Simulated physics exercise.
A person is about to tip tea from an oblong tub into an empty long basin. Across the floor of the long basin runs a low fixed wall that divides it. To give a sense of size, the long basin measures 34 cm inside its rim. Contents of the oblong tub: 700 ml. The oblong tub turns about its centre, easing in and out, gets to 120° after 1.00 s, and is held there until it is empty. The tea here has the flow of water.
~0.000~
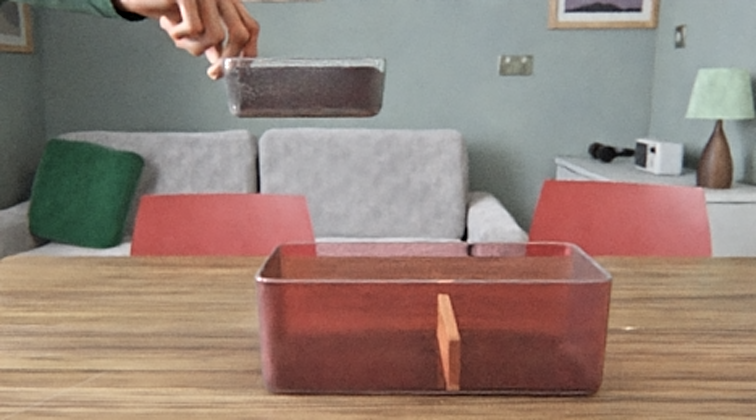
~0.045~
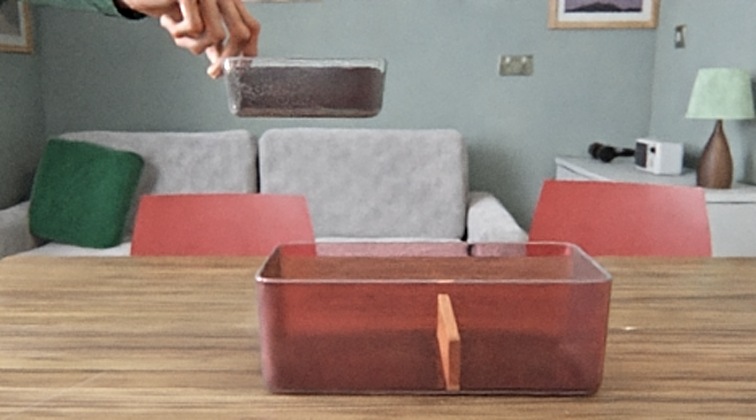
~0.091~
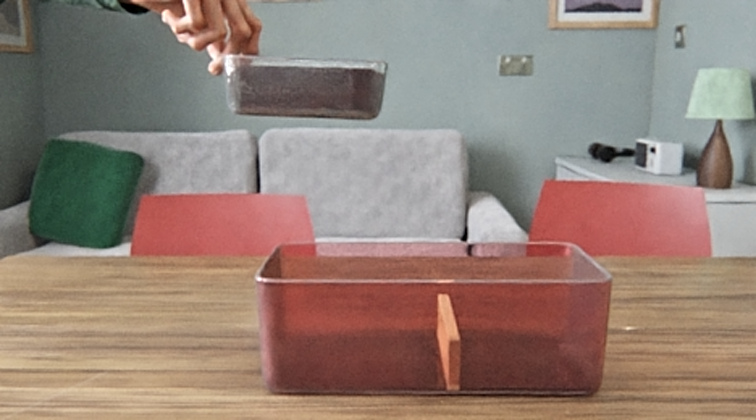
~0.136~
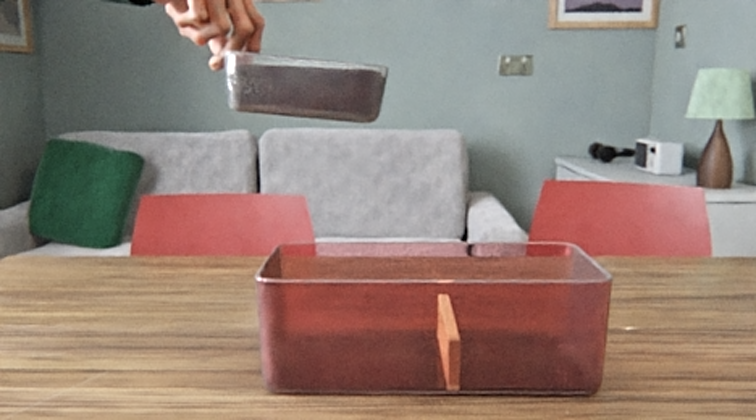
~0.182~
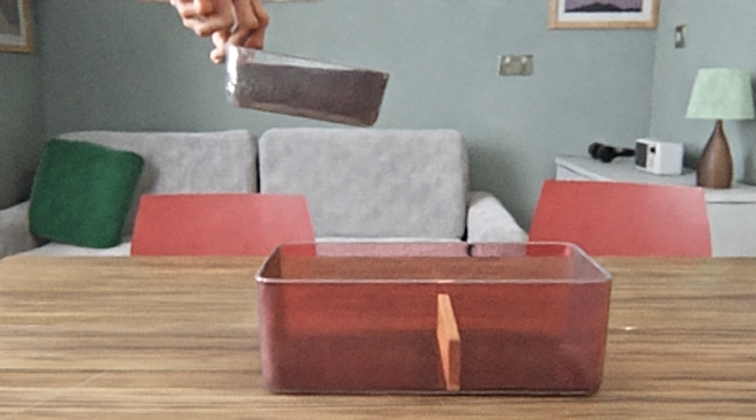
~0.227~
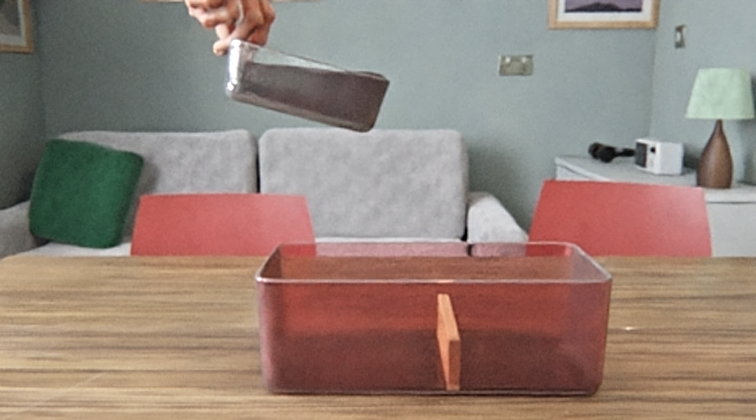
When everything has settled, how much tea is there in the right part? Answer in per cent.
56 out of 100.
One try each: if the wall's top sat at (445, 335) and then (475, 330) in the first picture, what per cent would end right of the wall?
The first try gives 55 percent and the second 30 percent.
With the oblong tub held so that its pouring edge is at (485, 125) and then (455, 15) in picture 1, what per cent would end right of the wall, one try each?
Try 1: Approx. 85 %; try 2: Approx. 75 %.
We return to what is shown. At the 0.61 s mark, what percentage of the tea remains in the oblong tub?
At that time about 12 in a hundred parts are still held.
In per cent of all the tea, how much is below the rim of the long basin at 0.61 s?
Around 30 percent.
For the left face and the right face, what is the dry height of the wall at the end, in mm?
About 44 mm left, about 34 mm right.
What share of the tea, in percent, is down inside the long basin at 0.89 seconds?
88 %, more or less.
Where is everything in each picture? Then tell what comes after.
It leans 0°; its right rim is at (385, 63); the tea meets the walls at (239, 70) and (382, 70); the long basin's rim runs from (268, 261) to (592, 262); the wall's top is at (448, 316), in the first frame.
It leans 1°; its right rim is at (385, 64); the tea meets the walls at (239, 70) and (383, 70), in the second frame.
It leans 2°; its right rim is at (386, 66); the tea meets the walls at (240, 69) and (383, 72), in the third frame.
It leans 5°; its right rim is at (387, 70); the tea meets the walls at (240, 68) and (384, 74), in the fourth frame.
It leans 10°; its right rim is at (388, 76); the tea meets the walls at (241, 67) and (385, 75), in the fifth frame.
It leans 15°; its right rim is at (388, 83); the tea meets the walls at (242, 67) and (388, 77); 1 per cent is over the edge, in the sixth frame.
After 0.61 s the tilt is 80° and 13 per cent is still to pour, 4 is left of the wall and 27 right of it.
After 0.89 s the tilt is 116° and 1 per cent is still to pour, 32 is left of the wall and 56 right of it.
After 1.18 s the tilt is 120° and 0 per cent is still to pour, 36 is left of the wall and 55 right of it.
After 1.50 s the tilt is 120° and 0 per cent is still to pour, 36 is left of the wall and 56 right of it.
In the end 36 per cent lies left of the wall, 56 right of it and 8 outside.
